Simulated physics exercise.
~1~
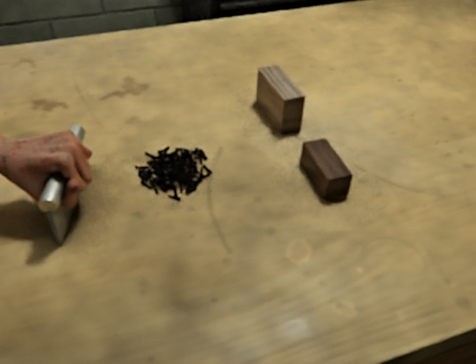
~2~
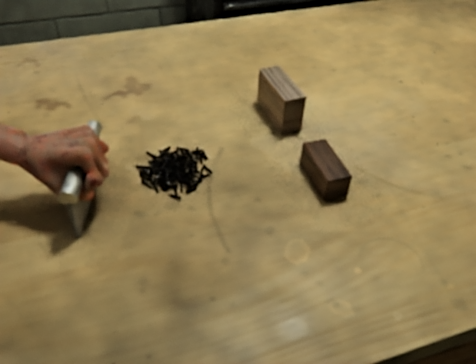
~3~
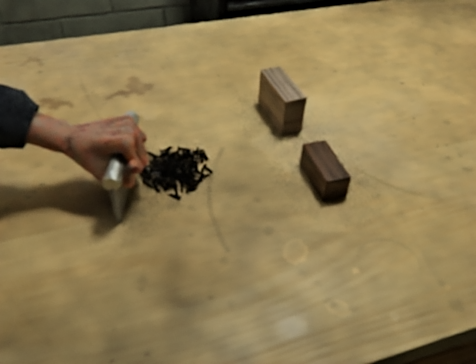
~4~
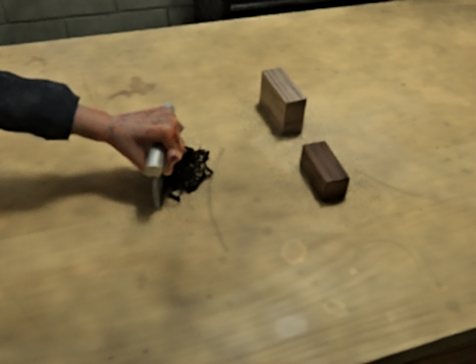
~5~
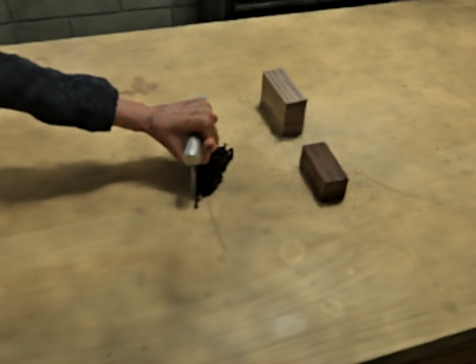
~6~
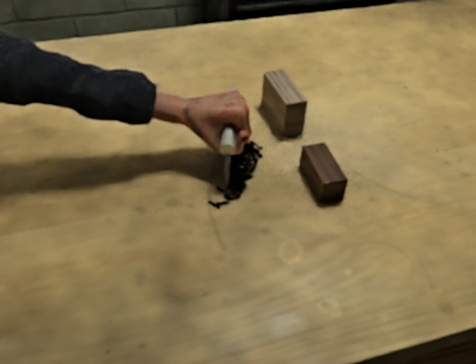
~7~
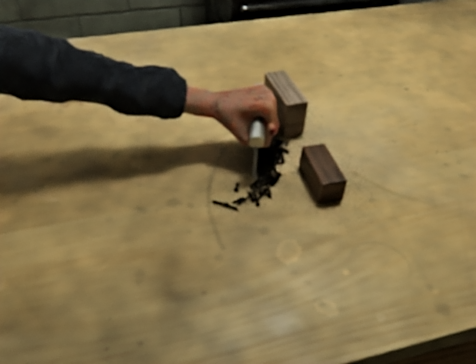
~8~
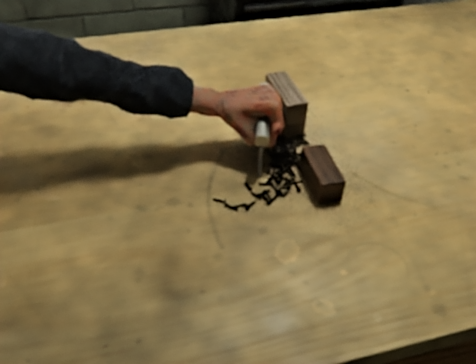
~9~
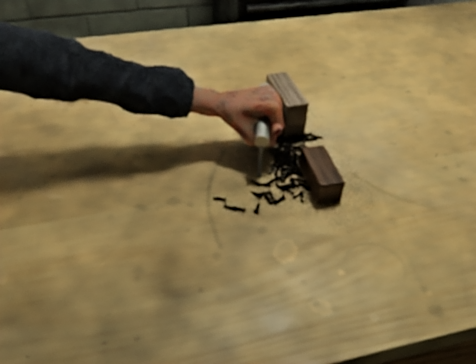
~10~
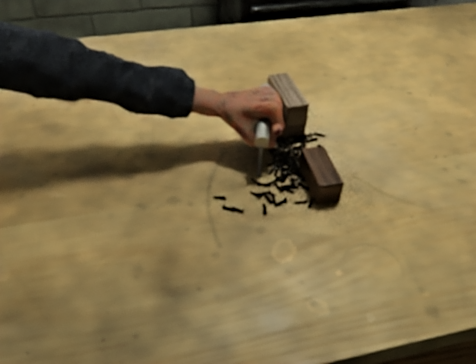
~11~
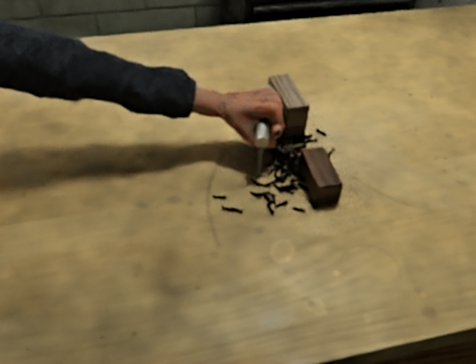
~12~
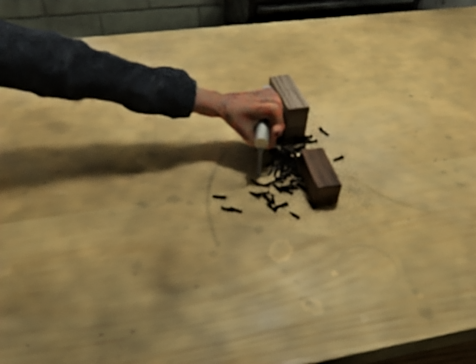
A hand holding a scraper slides right across a wooden tabletop, pushing a pile of small black screws toward two brown blocks, then stops beside them; most of the screws end up scattered in front of the blocks, with some in or through the gap.
